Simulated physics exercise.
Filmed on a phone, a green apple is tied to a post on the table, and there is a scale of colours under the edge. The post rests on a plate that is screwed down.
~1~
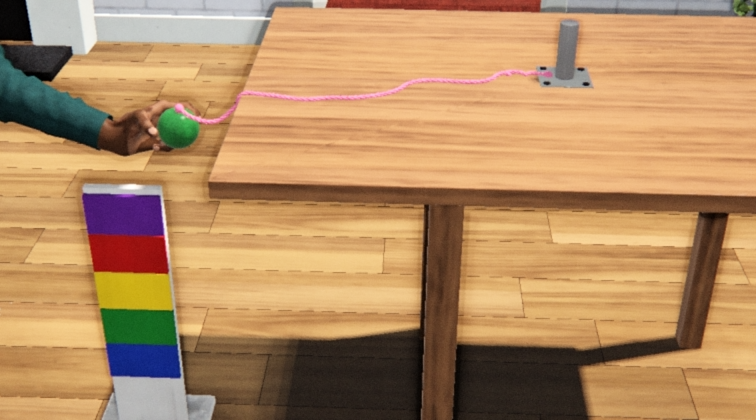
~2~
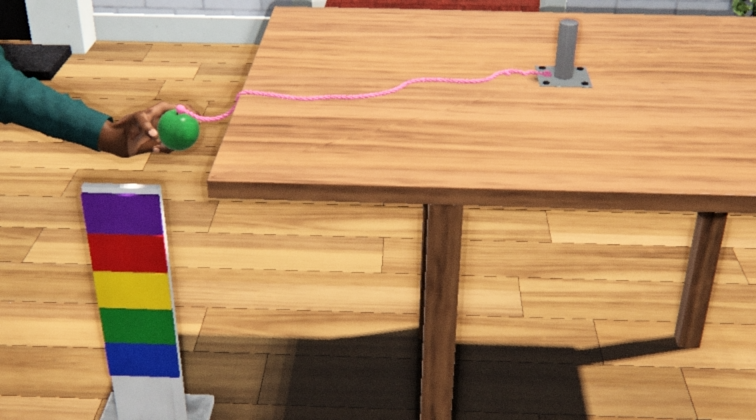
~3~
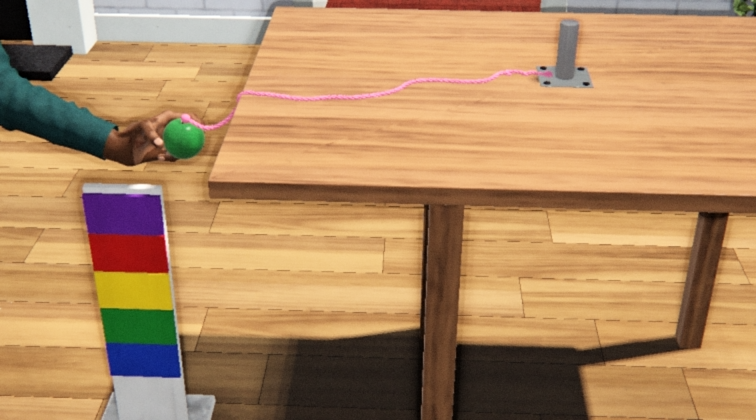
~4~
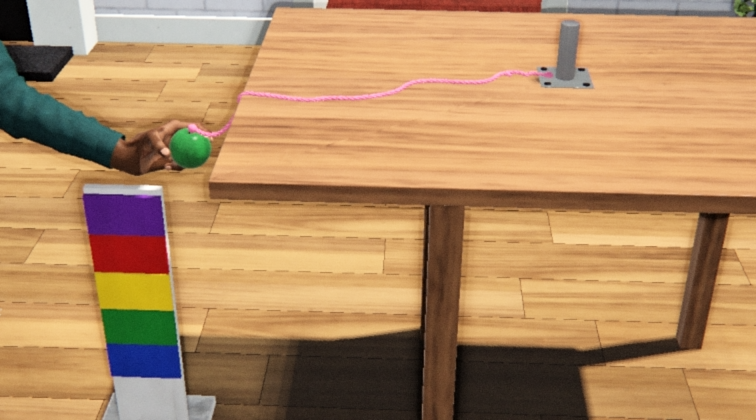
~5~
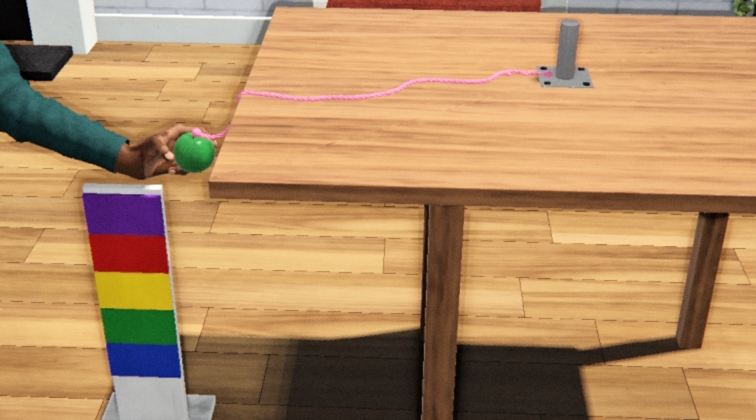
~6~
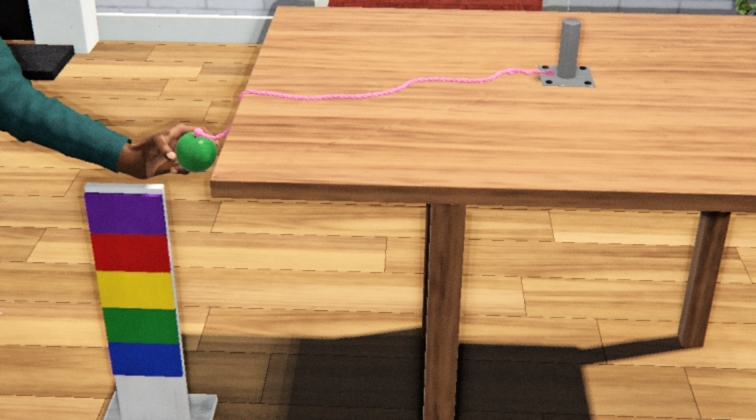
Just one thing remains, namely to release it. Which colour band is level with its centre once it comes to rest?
The purple band.
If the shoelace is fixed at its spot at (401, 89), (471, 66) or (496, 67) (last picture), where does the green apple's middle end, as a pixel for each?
Roughly (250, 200), (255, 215) and (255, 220).
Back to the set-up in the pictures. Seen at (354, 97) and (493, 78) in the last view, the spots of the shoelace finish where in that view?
Final positions are (312, 85) and (468, 79), in that order.
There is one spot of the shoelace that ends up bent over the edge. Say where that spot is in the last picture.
(286, 96), give or take.
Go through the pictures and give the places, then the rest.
The first frame shows green apple (179, 128); purple (123, 217); red (128, 255); yellow (133, 293); green (138, 328); blue (143, 362).
The second frame shows green apple (179, 130); shoelace through (512, 72) (463, 82) (393, 91) (320, 98) (241, 98).
The third frame shows green apple (184, 138).
The fourth frame shows green apple (190, 148); shoelace through (514, 72) (464, 83) (395, 92) (322, 99) (242, 99).
The fifth frame shows green apple (195, 152).
The sixth frame shows green apple (196, 152); shoelace through (515, 71) (466, 81) (396, 90) (323, 97) (244, 98).
Soon after, apple near (221, 211); level with purple.
Then, apple near (276, 216); level with purple.
Further on, apple near (263, 222); level with purple.
At rest, apple near (257, 223); level with purple. Its middle rests at the purple band.
